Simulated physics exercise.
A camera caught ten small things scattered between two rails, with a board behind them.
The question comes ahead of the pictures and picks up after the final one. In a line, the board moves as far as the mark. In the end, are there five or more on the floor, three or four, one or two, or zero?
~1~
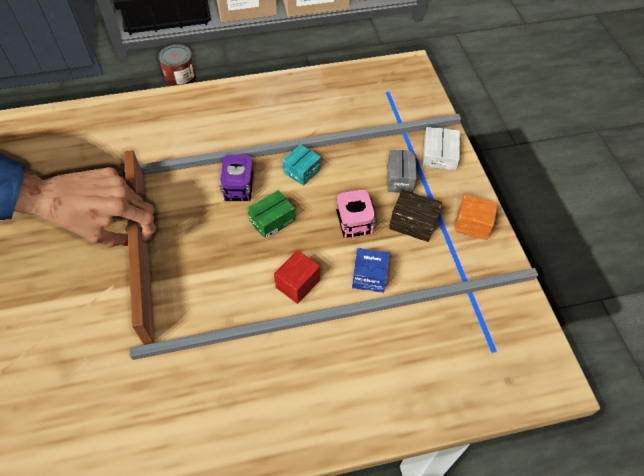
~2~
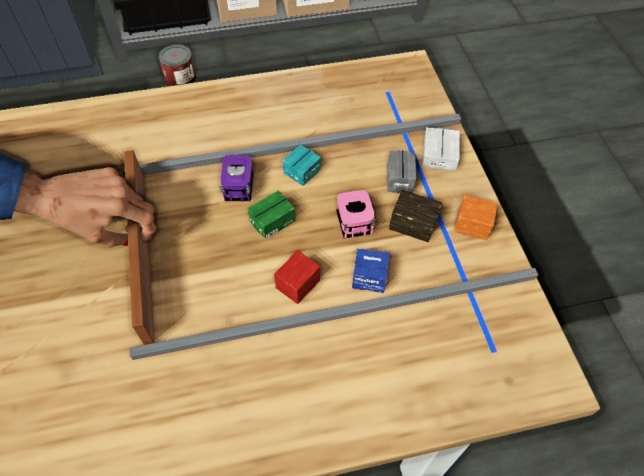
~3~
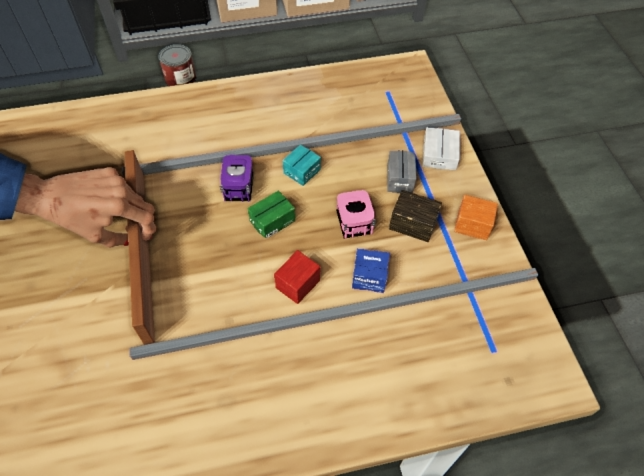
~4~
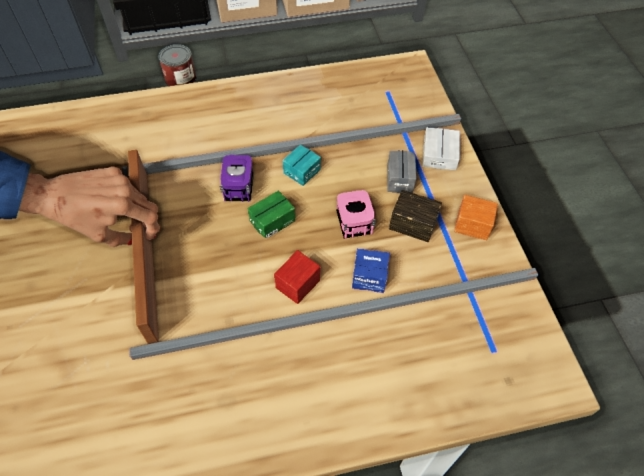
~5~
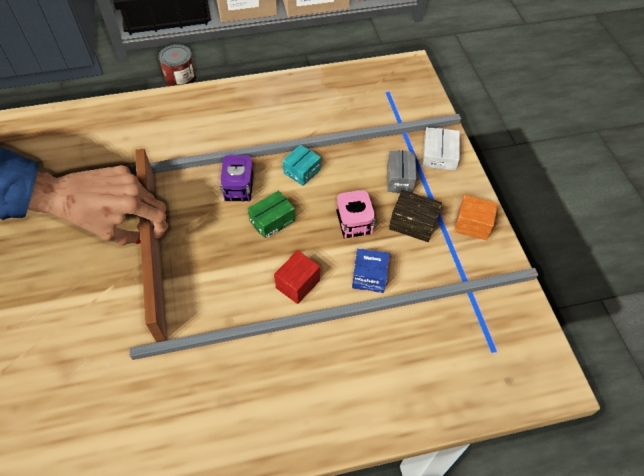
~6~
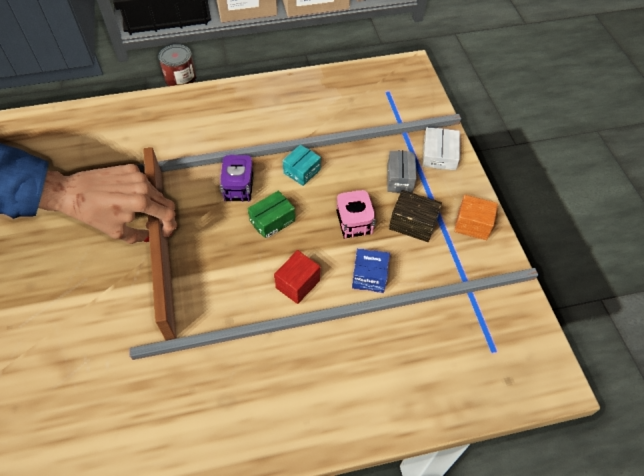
There are one or two on the floor.
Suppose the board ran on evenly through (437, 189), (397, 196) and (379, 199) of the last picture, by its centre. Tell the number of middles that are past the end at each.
The counts would come out as 2, 1 and 0.
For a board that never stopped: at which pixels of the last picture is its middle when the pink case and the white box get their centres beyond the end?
The middle is at (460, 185) when it's the pink case, and at (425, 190) when it's the white box.
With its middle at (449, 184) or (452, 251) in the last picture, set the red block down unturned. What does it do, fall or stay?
Well, the red block stays aboard in the first case and stays aboard in the second.
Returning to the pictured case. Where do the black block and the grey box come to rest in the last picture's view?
In the last picture the black block sits at (507, 228) while the grey box sits at (459, 157).
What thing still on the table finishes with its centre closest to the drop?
That one is the black block.
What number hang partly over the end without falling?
Number: 1.
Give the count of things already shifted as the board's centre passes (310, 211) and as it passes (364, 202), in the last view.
Counting first: 6, next 9.
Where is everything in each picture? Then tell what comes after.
Orange block (476, 217); white box (441, 149); grey box (401, 172); board (139, 241); tape (433, 202), in the first picture.
White box (441, 149); green box (272, 215), in the second picture.
Grey box (401, 172); pink case (355, 214), in the third picture.
Orange block (476, 218); red block (298, 277), in the fourth picture.
White box (441, 149); black block (415, 216), in the fifth picture.
Orange block (476, 218); white box (441, 149); grey box (401, 172); board (159, 238); tape (433, 202), in the sixth picture.
Soon after, none off yet; orange block at rest near (476, 218); white box at rest near (441, 149); grey box at rest near (401, 172).
At rest, the number that fall off is one or two; fallen, white box and orange block.
